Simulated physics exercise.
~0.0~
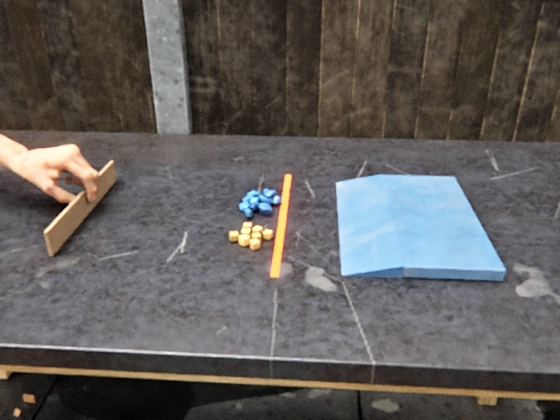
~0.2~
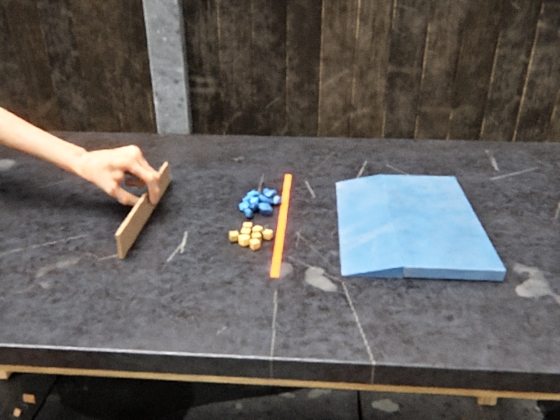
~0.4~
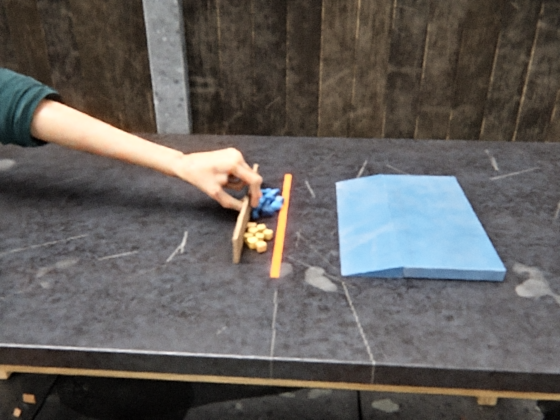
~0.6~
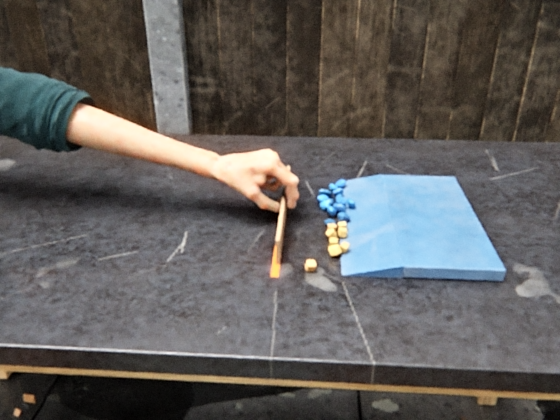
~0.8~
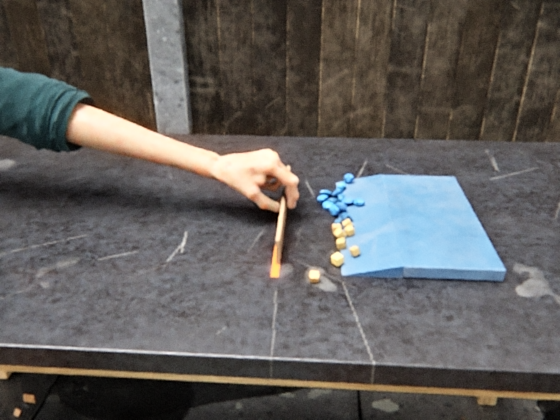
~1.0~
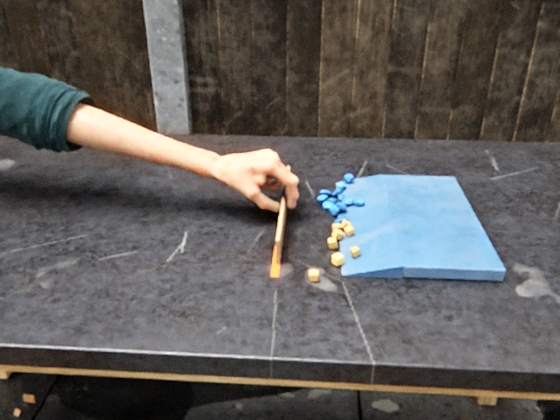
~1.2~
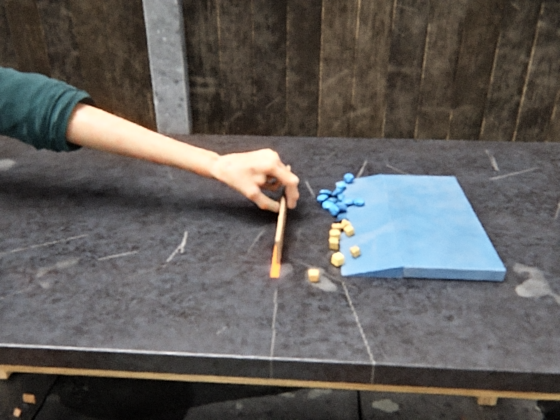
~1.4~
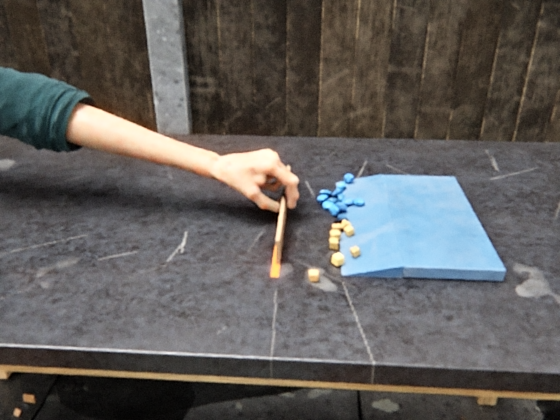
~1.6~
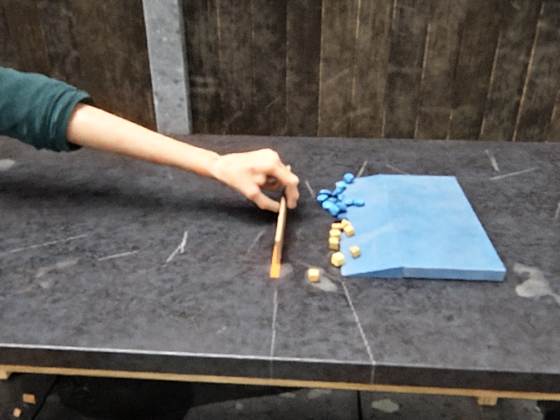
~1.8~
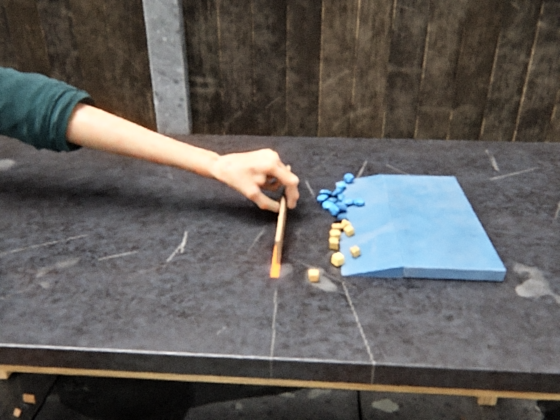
The video shows a hand sweeping an upright card rightward across a dark tabletop into blue and yellowish pieces, then stopping at an orange strip. The pieces slide on toward a light blue ramp, some resting on its near edge and others short of it, none passing the top.
